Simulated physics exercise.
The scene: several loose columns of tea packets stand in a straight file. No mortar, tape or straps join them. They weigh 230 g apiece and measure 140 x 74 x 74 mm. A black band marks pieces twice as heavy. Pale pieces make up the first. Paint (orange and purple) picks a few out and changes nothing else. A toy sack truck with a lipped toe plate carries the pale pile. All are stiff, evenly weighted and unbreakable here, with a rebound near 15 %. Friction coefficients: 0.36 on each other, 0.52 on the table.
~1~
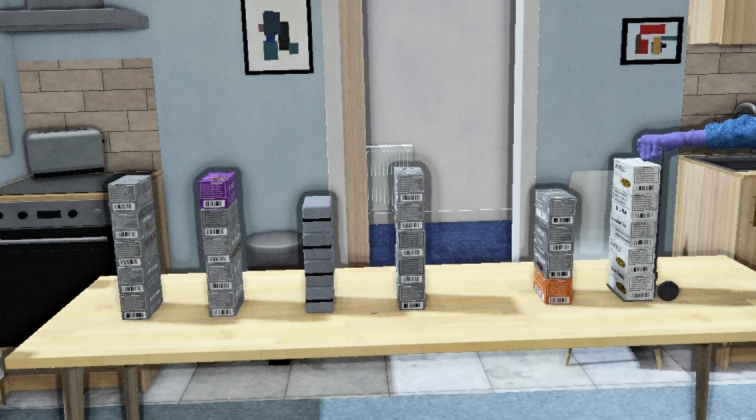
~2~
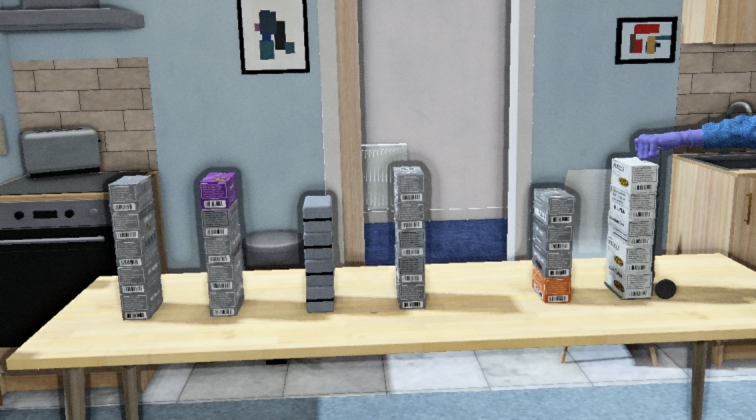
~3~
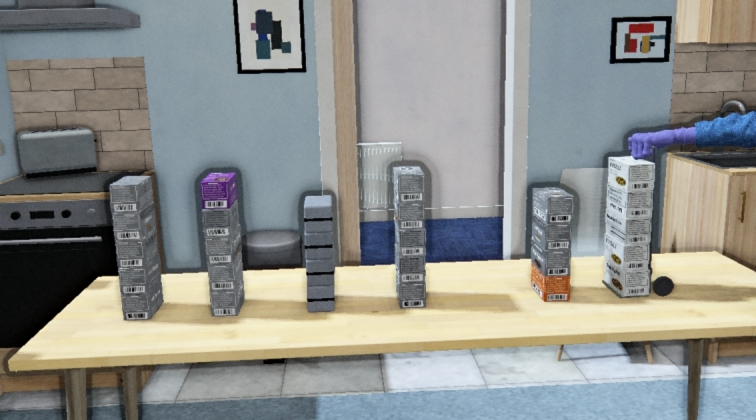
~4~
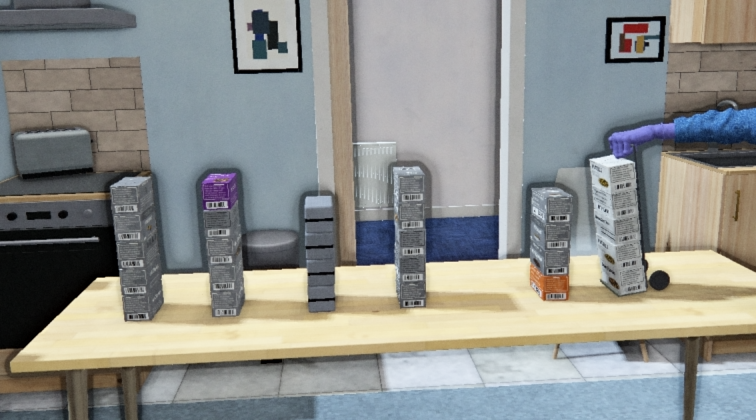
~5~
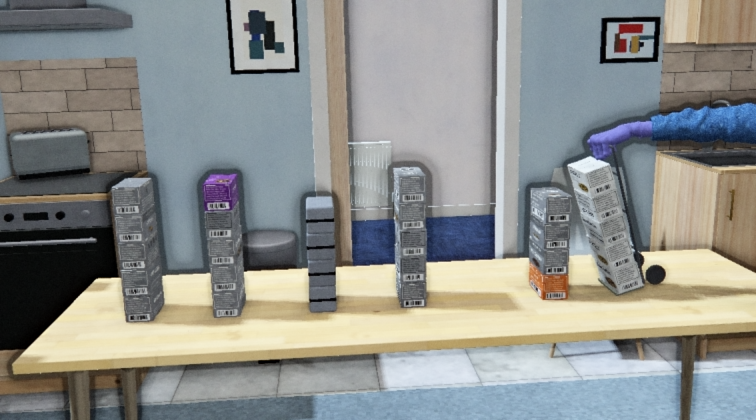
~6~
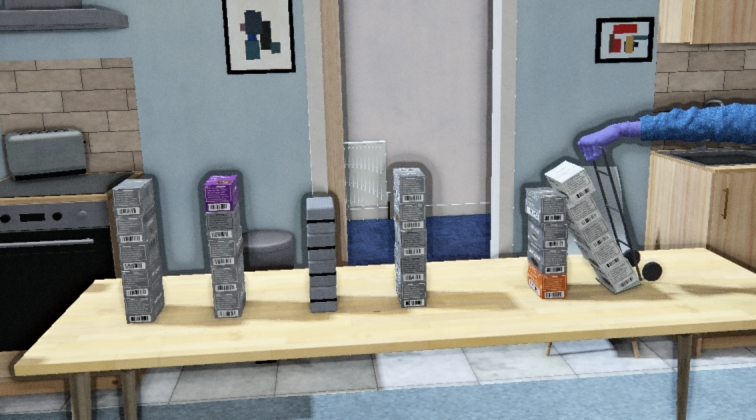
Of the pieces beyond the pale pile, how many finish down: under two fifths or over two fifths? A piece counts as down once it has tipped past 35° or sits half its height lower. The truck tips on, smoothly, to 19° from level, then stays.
It comes to fewer than two in five.
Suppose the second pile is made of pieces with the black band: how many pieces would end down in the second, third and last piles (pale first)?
In that case second 4, third 0, last 0.
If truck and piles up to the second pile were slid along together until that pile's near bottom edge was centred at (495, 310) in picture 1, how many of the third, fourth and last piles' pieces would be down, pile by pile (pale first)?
Then third 4, fourth 2, last 0.
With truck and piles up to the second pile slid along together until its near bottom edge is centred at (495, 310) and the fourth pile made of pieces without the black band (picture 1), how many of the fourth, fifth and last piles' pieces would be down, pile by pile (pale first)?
Then fourth 4, fifth 4, last 4.
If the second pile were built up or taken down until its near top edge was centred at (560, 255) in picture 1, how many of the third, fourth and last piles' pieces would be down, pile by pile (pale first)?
Then third 0, fourth 0, last 0.
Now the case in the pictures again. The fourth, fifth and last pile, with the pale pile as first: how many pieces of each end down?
By pile: Fourth 0, fifth 0, last 0.
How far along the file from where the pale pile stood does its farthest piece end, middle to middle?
Some 52 cm.
Then, 0.17 s past the last view, 5 of the pale pile down; none of the 23 other packets down, 4 disturbed; orange packet 13° from how it stood.
Then, 0.35 s past the last view, 5 of the pale pile down; 4 of the 23 other packets down; orange packet 48° from how it stood.
In the end, 5 of the pale pile down; 4 of the 23 other packets down; orange packet 59° from how it stood; purple packet unmoved. That is 17 per cent. From the last view, middles, orange packet near (530, 275), purple packet near (222, 193).
